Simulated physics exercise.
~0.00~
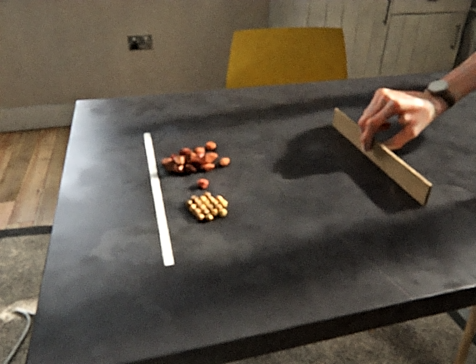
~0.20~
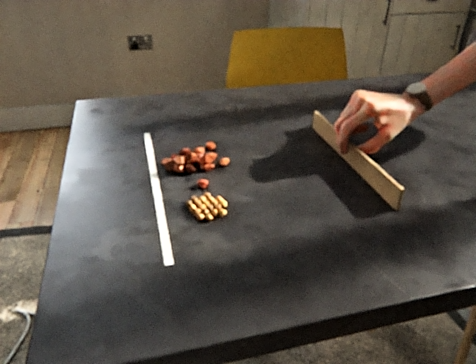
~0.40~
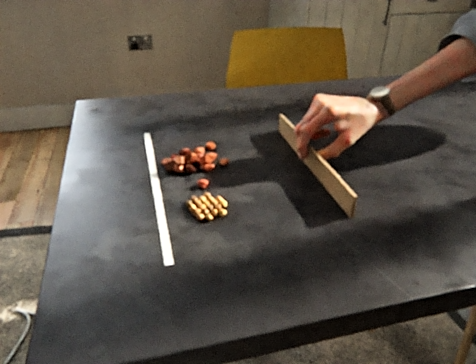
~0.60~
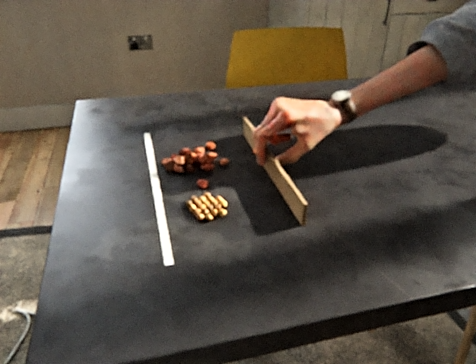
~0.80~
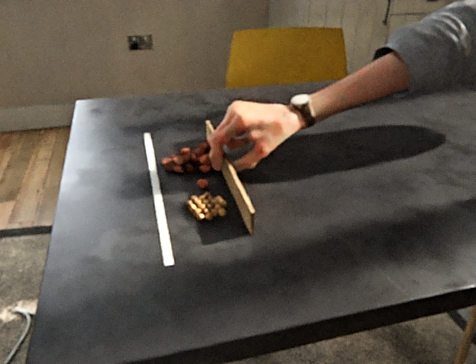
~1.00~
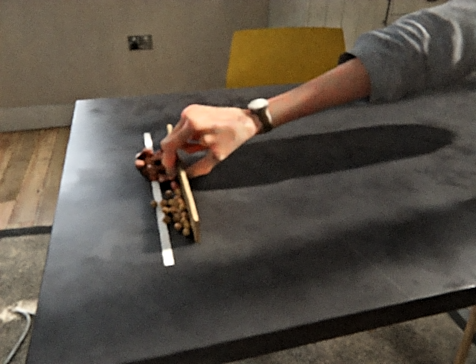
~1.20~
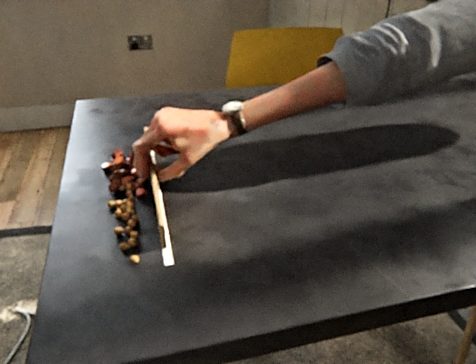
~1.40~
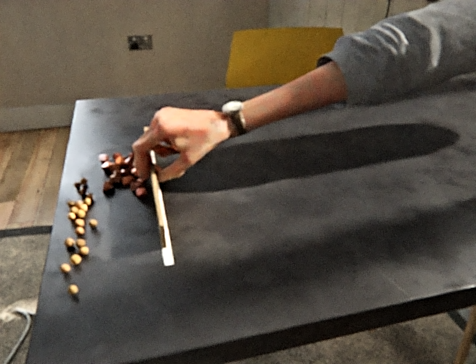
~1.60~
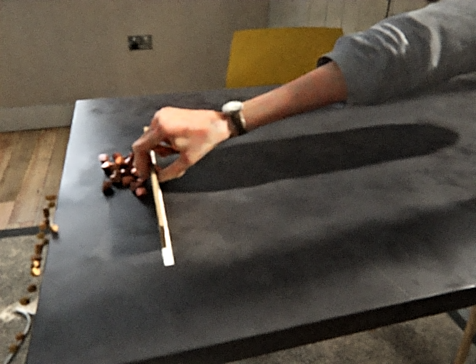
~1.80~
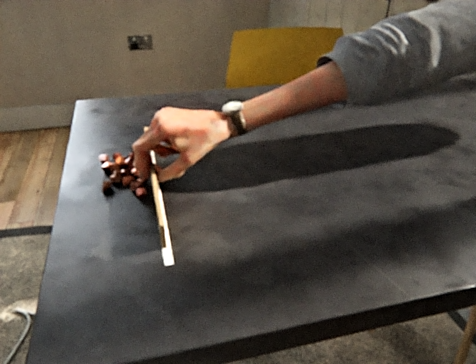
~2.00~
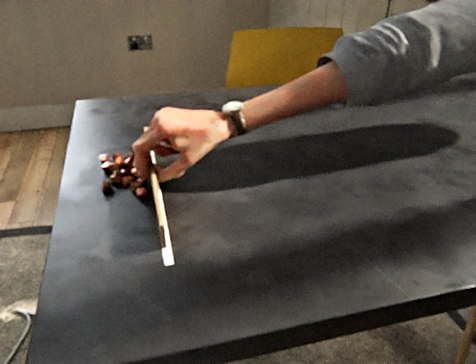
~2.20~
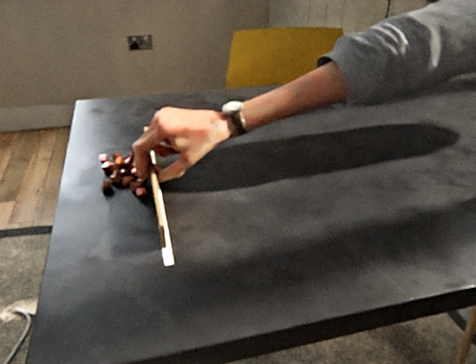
Hand sweeping two small piles left across a dark table with card, yellowish pieces rolling off the edge, reddish-brown ones staying.
